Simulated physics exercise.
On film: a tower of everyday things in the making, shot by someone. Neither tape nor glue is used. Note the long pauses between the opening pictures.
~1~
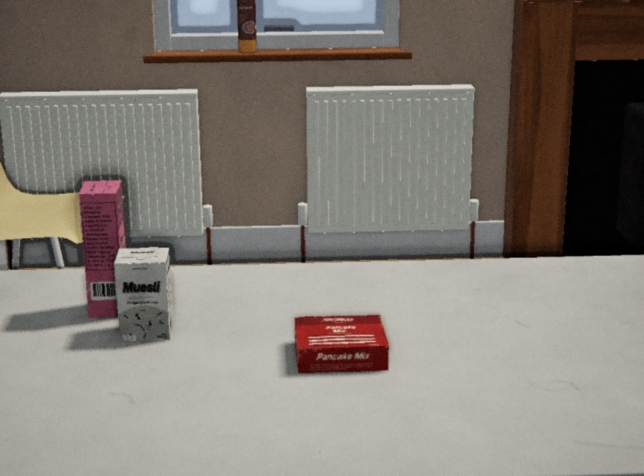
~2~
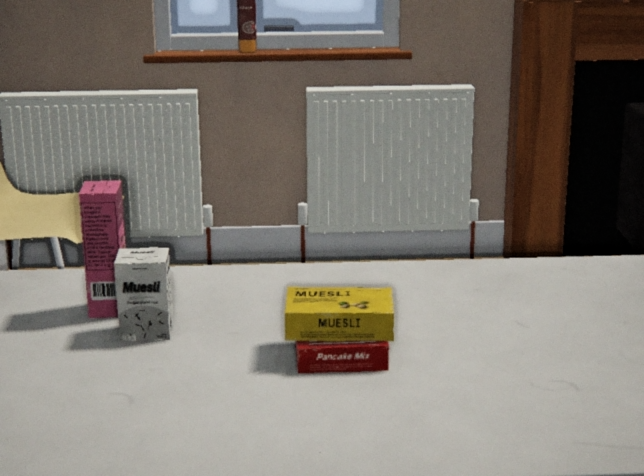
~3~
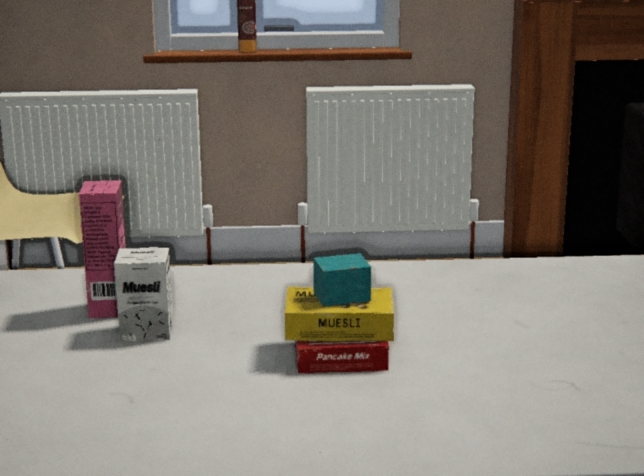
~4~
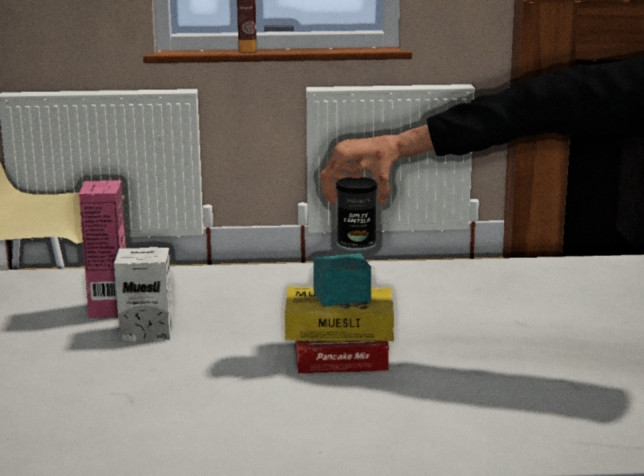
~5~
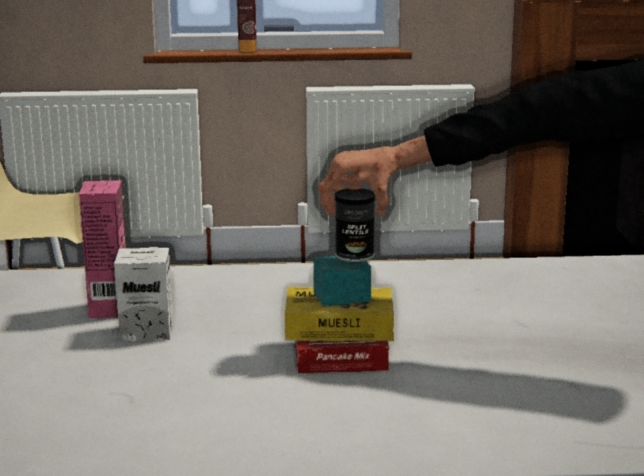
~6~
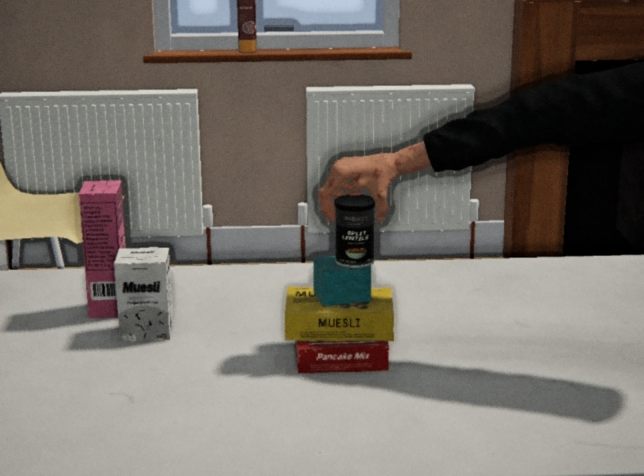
A hand reached in from the right and lowered a black tin onto a turquoise block, still gripping it, after a yellow muesli packet and the block had appeared in turn on a red packet.
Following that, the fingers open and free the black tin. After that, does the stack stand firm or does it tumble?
It stands firm.
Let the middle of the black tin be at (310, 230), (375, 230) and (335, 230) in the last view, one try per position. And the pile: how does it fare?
Try one: It topples; try two: It topples; try three: It stands firm.
Then, 0.60 s after the last picture, nothing has stirred.
Then, 1.50 s after the last picture, black tin resting near (355, 231).
At rest, all 6 in place. Seen from the same camera at the end, black tin near (356, 231). The pile keeps its balance.
